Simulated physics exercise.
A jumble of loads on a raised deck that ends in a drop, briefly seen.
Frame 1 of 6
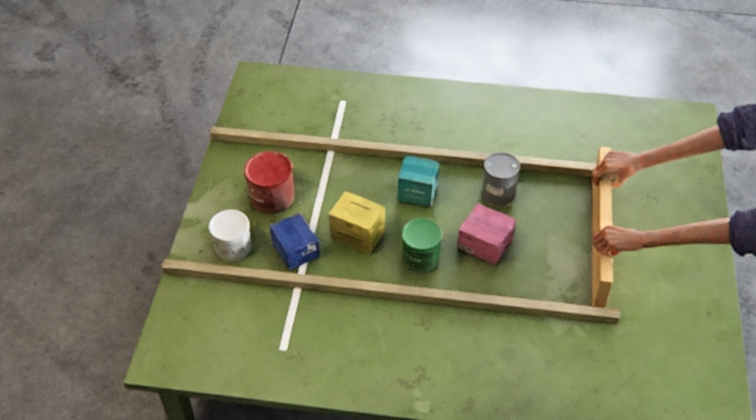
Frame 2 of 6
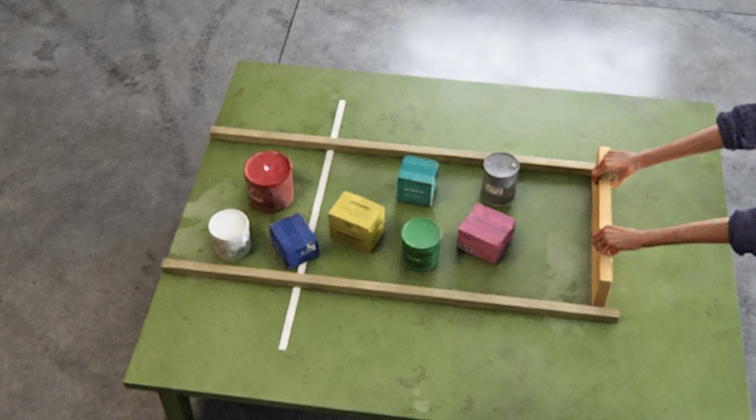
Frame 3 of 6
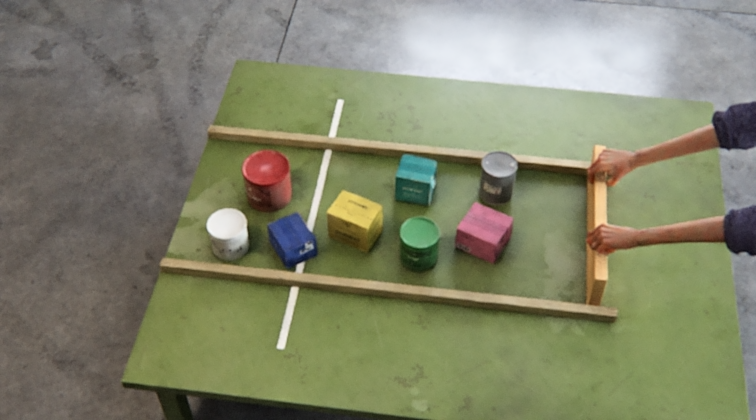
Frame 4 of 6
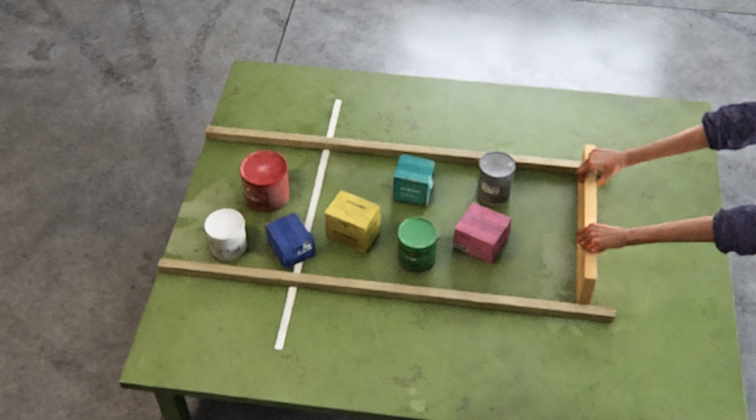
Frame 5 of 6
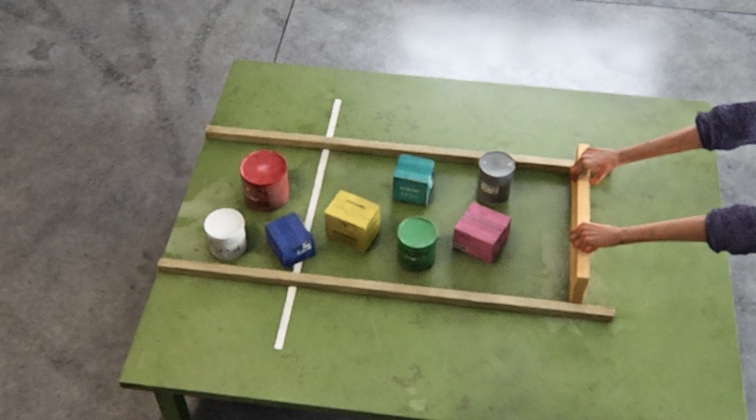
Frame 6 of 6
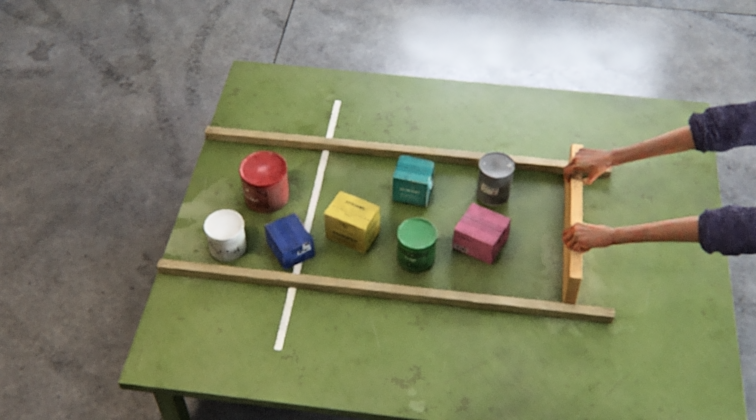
On a green table, two hands slide a wooden plank slightly left toward colourful containers.
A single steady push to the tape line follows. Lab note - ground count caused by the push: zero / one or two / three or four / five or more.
When it halts, not one of them has come off.
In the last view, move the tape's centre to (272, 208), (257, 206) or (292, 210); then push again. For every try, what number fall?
In order: 1, 1 and 0.
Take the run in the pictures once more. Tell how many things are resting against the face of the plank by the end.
It touches 4.
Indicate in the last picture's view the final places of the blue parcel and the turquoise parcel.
Around (239, 249), then around (298, 188).
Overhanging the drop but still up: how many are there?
Overhang count: 0.
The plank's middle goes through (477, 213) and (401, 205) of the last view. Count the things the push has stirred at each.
Up to then 3, and up to the other point 5.
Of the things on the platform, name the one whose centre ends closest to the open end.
That one's the white pail.
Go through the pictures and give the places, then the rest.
In the first picture, white pail (231, 236); red pail (270, 183); blue parcel (295, 241); plank (602, 226); tape (316, 212).
In the second picture, red pail (270, 182); plank (601, 226).
In the third picture, blue parcel (293, 240); grey canister (498, 178).
In the fourth picture, white pail (227, 235); pink box (482, 233).
In the fifth picture, red pail (265, 182); green pail (417, 245).
In the sixth picture, white pail (226, 236); red pail (265, 183); blue parcel (290, 241); plank (573, 223); tape (311, 212).
Soon after, none off yet; white pail at rest near (226, 236); red pail at rest near (265, 183); blue parcel at rest near (290, 241).
At rest, the number that fall off is zero.
